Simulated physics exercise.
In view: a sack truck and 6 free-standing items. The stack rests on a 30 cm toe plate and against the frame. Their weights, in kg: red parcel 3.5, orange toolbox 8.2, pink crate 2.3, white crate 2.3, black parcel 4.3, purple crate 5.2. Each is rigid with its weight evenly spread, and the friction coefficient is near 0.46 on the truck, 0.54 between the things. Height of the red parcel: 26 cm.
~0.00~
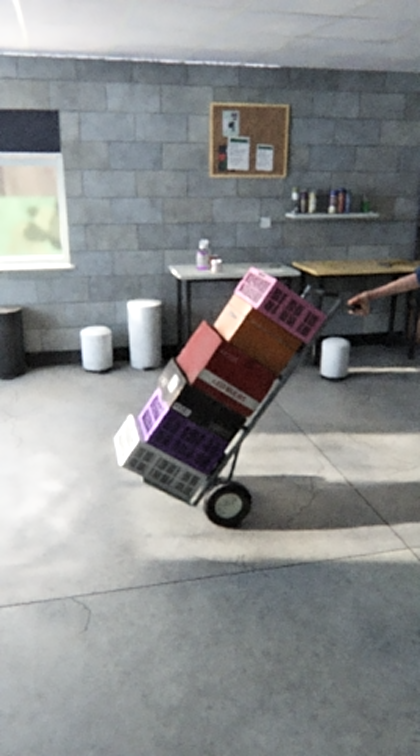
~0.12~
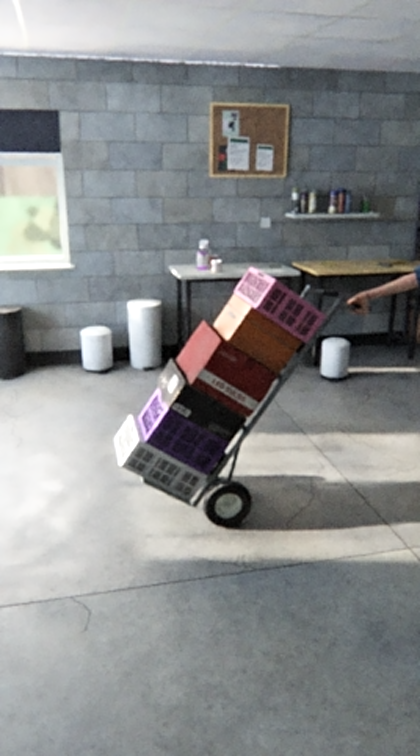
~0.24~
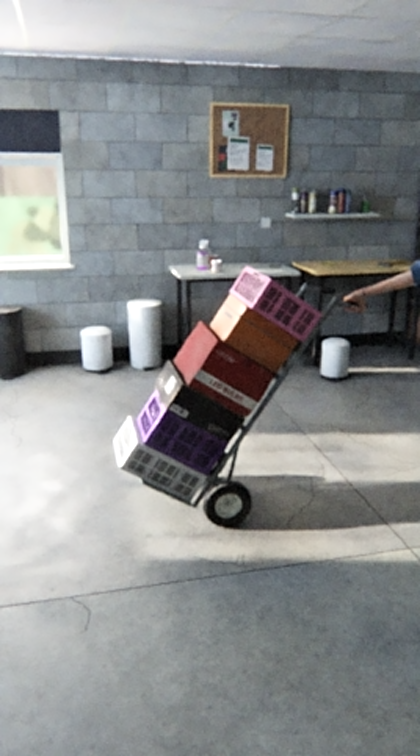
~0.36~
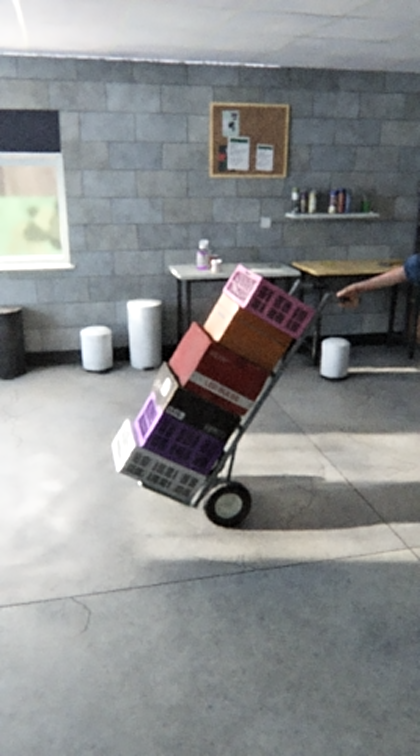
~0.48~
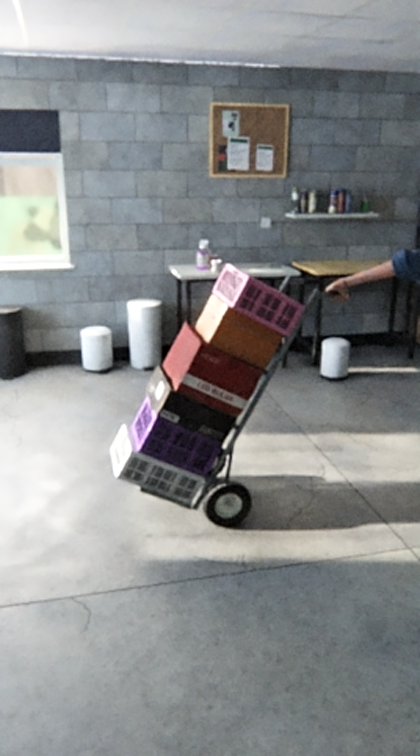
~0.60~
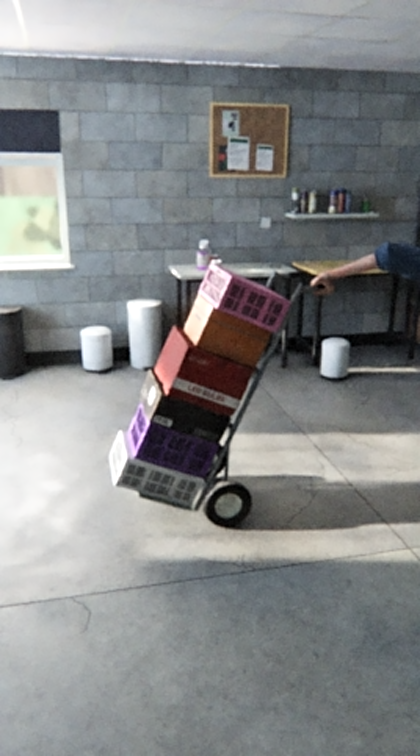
A tall stack of colourful crates and boxes leaned back on a sack truck, and a hand at the right gripped the handle and pushed it gradually more upright while the wheels stayed in place.
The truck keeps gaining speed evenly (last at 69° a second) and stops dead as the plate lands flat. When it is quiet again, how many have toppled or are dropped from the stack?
Lost: Zero.
Around 1.20 s, truck upright; orange toolbox tipped 7° against what carries it near (137, 344); red parcel tipped 7° against what carries it near (138, 389); pink crate tipped 7° against what carries it.
Around 1.60 s, truck upright; orange toolbox tipped 8° against what carries it near (133, 343); red parcel tipped 8° against what carries it near (136, 389); pink crate tipped 8° against what carries it.
Finally (2.3 s), all 6 still in place (within 10 cm). In the last view, red parcel near (154, 390), orange toolbox near (159, 345).
